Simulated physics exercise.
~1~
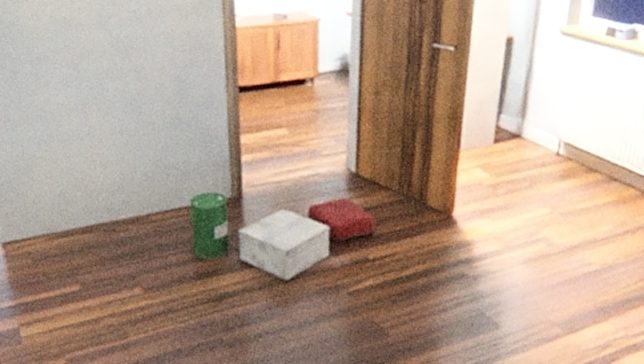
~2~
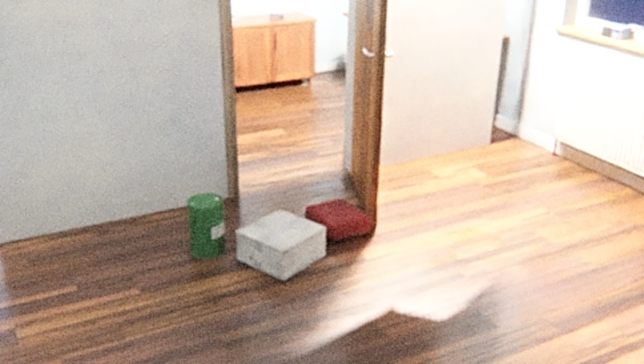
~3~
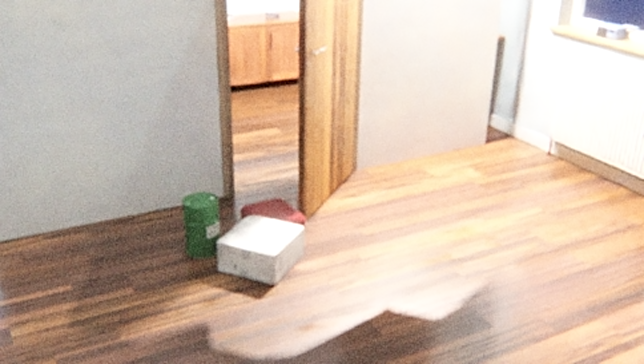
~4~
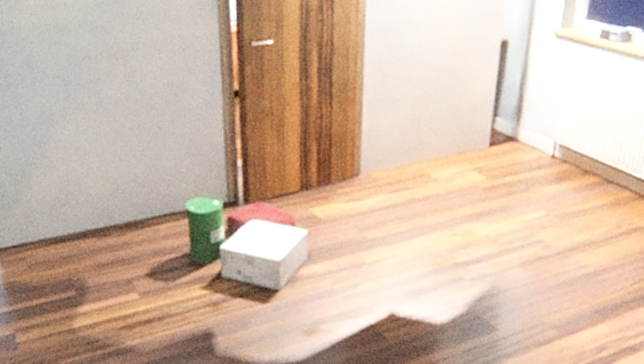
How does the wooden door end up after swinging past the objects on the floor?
The door ends up shut, filling the doorway, with the red cushion, white box and green canister on the floor in front of it.
